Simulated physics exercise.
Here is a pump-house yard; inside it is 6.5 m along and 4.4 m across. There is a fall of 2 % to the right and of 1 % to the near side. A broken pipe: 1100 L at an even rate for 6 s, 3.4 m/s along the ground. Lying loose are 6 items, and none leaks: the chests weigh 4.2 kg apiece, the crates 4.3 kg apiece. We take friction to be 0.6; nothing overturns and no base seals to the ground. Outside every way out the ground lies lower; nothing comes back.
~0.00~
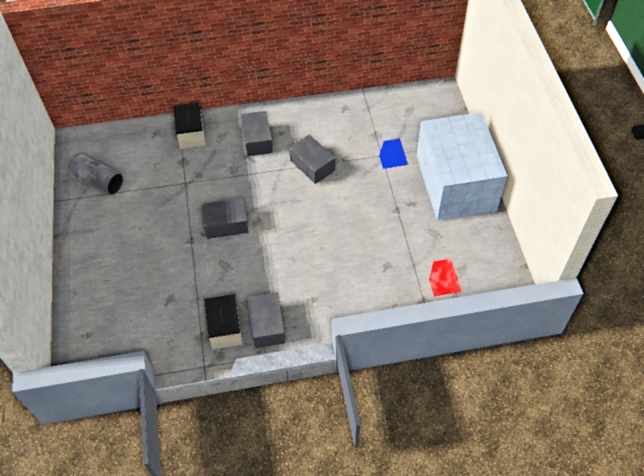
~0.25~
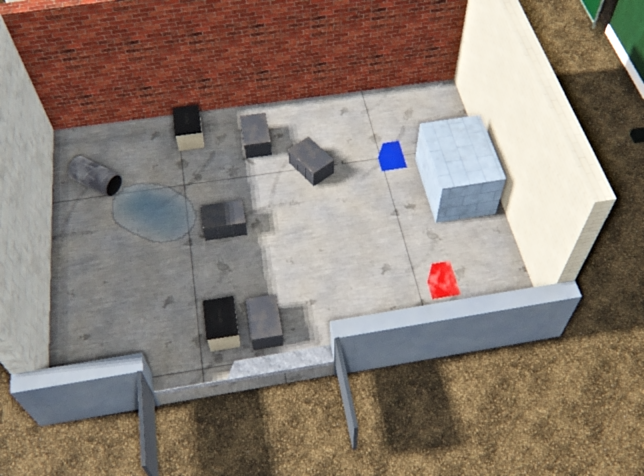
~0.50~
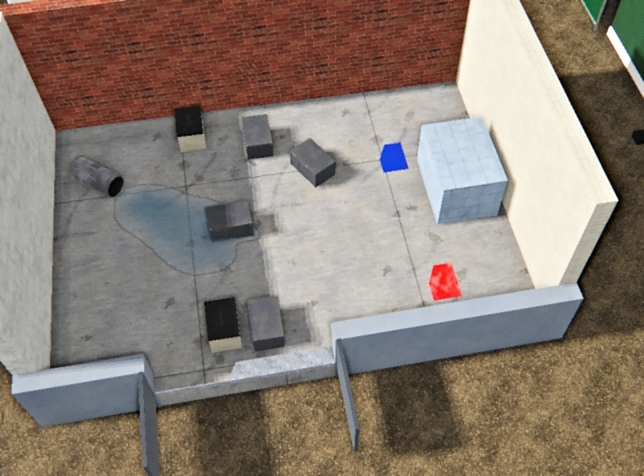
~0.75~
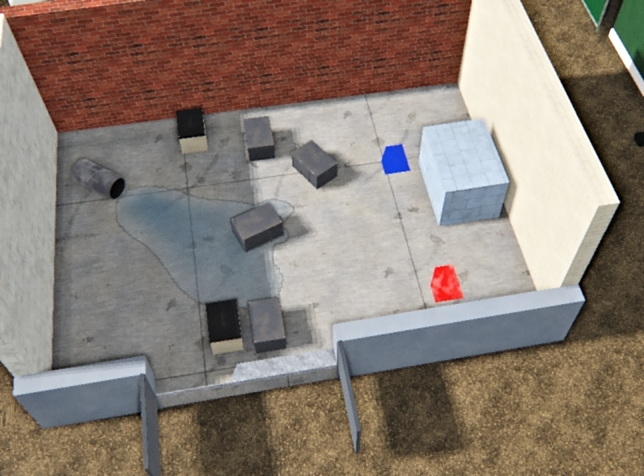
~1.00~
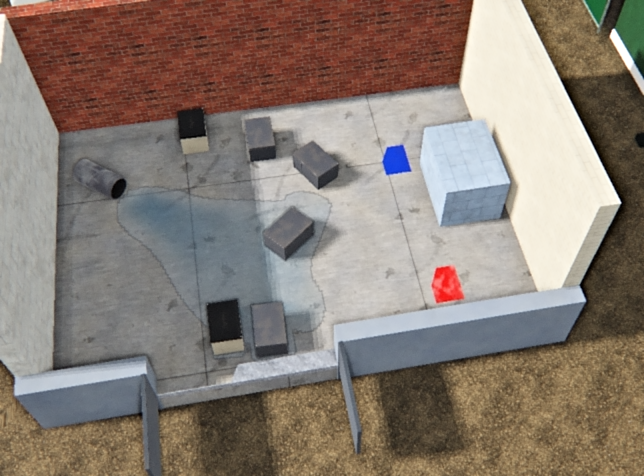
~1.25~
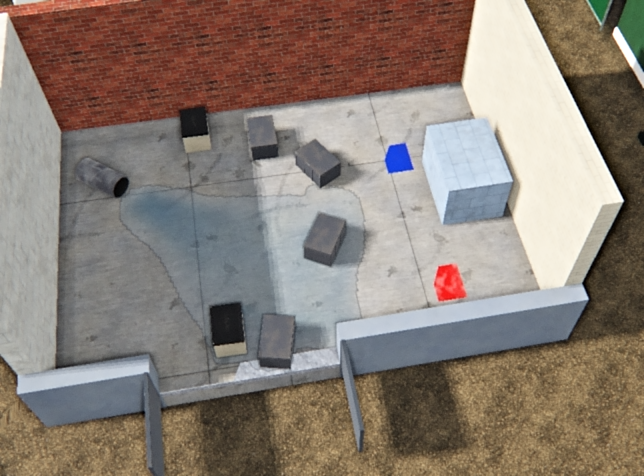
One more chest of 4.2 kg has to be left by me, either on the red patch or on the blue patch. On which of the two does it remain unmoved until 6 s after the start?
Blue.
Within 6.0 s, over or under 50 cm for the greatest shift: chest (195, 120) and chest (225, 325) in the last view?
First below it, second above it.
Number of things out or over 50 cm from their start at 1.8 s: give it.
By that point, 2.
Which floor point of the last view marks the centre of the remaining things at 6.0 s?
They're centred close to (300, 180).
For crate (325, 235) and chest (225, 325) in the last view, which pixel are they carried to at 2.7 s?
Somewhere around (516, 266) and (235, 361).
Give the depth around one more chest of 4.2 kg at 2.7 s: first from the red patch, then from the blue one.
I'd say close to 6 cm, and close to 0 cm for the other.
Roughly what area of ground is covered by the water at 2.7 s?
Near 13 m2 in all.
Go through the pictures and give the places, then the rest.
A crate at (224, 212), on the bottom; a crate at (265, 314) rests on the ground; the red patch at (443, 277); the blue patch at (392, 153); 0.0 m2 under water; 0 of 6 have shifted, in the first frame.
A crate at (222, 214), on the bottom; a crate at (263, 316) rests on the ground; the red patch at (441, 280); the blue patch at (390, 156); 0.9 m2 under water; 0 of 6 have shifted, in the second frame.
A crate at (228, 215), on the bottom, 6 cm from its start; a crate at (265, 318), on the bottom; the red patch at (443, 281); the blue patch at (392, 157); 1.9 m2 under water; 1 of 6 have shifted, in the third frame.
A crate at (257, 221) rests on the ground, 45 cm from its start; a crate at (266, 319), on the bottom; the red patch at (444, 283); the blue patch at (394, 159); 3.2 m2 under water; 1 of 6 have shifted, in the fourth frame.
A crate at (288, 227) rests on the ground, 89 cm from its start; a crate at (269, 324) rests on the ground, 6 cm from its start; the red patch at (445, 284); the blue patch at (395, 160); water covers 4.8 m2; 2 of 6 have shifted, in the fifth frame.
A crate at (325, 233), afloat, 138 cm from its start; a crate at (276, 336) rests on the ground, 27 cm from its start; the red patch at (448, 282); the blue patch at (397, 158); water covers 6.7 m2; 3 of 6 have shifted, in the sixth frame.
After 1.8 s on red it would be 1 cm off in 0 cm of water; on blue it would be 0 cm off in 0 cm of water.
After 2.7 s on red it would be 93 cm off in 6 cm of water; on blue it would be 0 cm off in 0 cm of water.
After 4.2 s on red it would be 58 cm off in 14 cm of water; on blue it would be 0 cm off in 1 cm of water.
After 6.0 s on red it would be 39 cm off in 9 cm of water; on blue it would be 0 cm off in 2 cm of water.
